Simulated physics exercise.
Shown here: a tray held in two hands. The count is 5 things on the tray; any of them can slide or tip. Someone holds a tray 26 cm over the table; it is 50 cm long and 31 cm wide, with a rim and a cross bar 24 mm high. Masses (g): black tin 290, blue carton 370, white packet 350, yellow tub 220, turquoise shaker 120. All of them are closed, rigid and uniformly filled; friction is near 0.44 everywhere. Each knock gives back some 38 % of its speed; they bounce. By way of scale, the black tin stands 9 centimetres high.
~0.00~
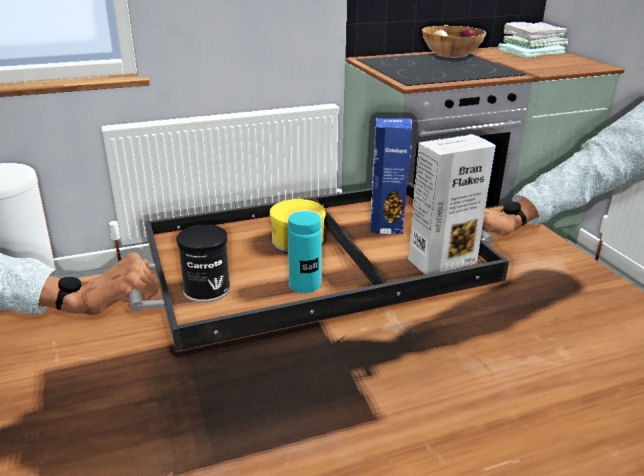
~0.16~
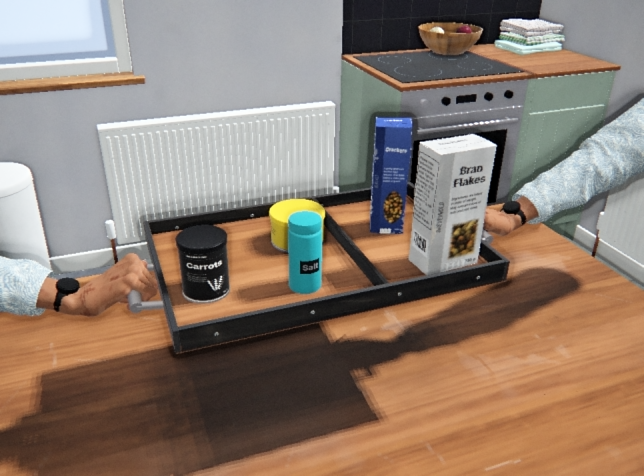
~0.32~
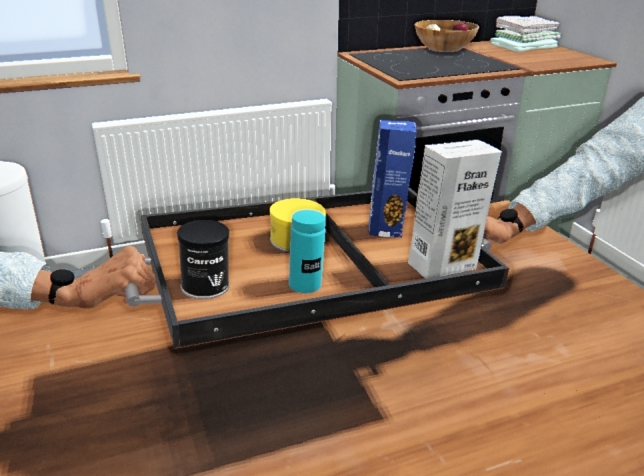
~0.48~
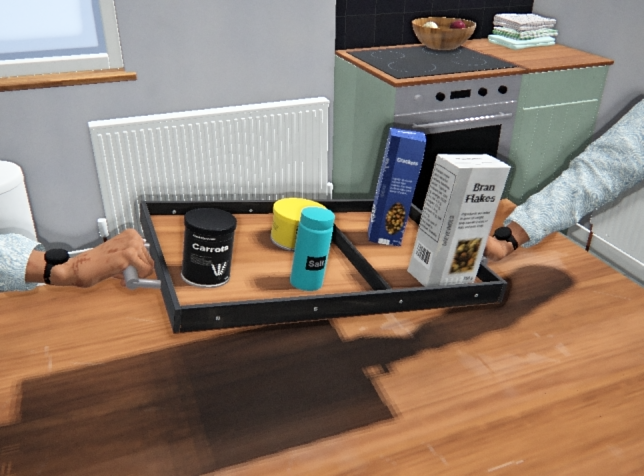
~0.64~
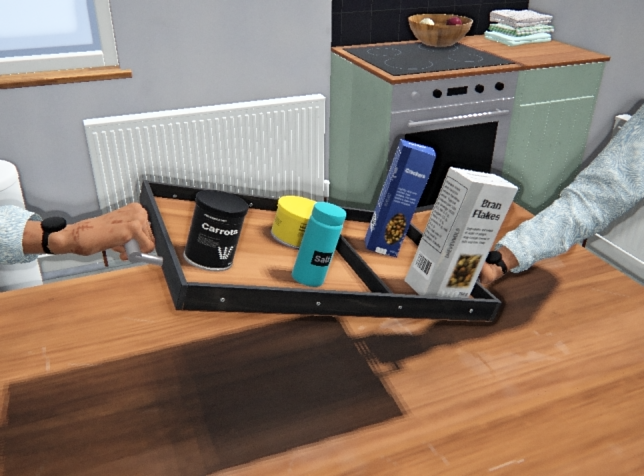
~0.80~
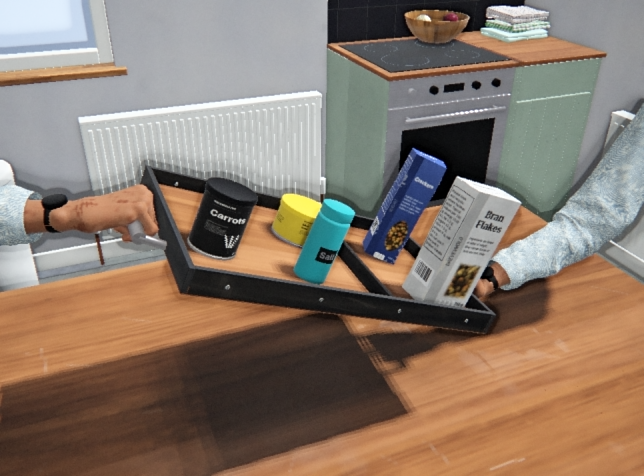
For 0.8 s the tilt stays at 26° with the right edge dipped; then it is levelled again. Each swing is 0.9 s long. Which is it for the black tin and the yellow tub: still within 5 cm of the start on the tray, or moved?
Black tin: Moved away; yellow tub: About where it was.
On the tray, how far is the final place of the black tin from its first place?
20 cm.
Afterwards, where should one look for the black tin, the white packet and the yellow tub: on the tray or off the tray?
Afterwards, the black tin stays on its support, the white packet stays on its support, and the yellow tub stays on its support.
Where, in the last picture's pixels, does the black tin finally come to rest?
It comes to a stop close to (332, 239).
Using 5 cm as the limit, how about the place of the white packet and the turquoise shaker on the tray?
White packet: Remains in place. Turquoise shaker: Is displaced.
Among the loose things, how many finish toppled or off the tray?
2.
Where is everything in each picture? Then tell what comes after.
Tray level; black tin (205, 264), in the first picture.
Tray level; turquoise shaker (305, 253); blue carton (390, 177), in the second picture.
Tilt 3°, right edge down; white packet (452, 210); turquoise shaker (307, 251), in the third picture.
Tilt 9°, right edge down; blue carton (395, 189); white packet (456, 222), in the fourth picture.
Tilt 18°, right edge down; turquoise shaker (319, 244); blue carton (399, 199), in the fifth picture.
Tilt 23°, right edge down; black tin (222, 219); yellow tub (303, 222), in the sixth picture.
After 1.10 s, tilt 26°, right edge down; blue carton now off the tray; black tin slid 3 cm near (242, 217); yellow tub slid 2 cm near (311, 224).
After 1.30 s, tilt 26°, right edge down; black tin slid 7 cm near (267, 224); yellow tub slid 2 cm near (311, 224); turquoise shaker on its side.
After 1.70 s, tilt 26°, right edge down; black tin slid 20 cm near (342, 242); yellow tub slid 2 cm near (311, 224); turquoise shaker on its side.
After 2.40 s, tilt 6°, right edge down; black tin slid 20 cm near (335, 239); yellow tub slid 2 cm near (306, 224); turquoise shaker on its side.
At rest (3.7 s), off the tray, blue carton; tipped over on the tray, turquoise shaker; not toppled but over 5 cm from the start, black tin; the other 2 in place, give or take 5 cm. Seen from the same camera at the end, black tin near (332, 239), yellow tub near (304, 224).
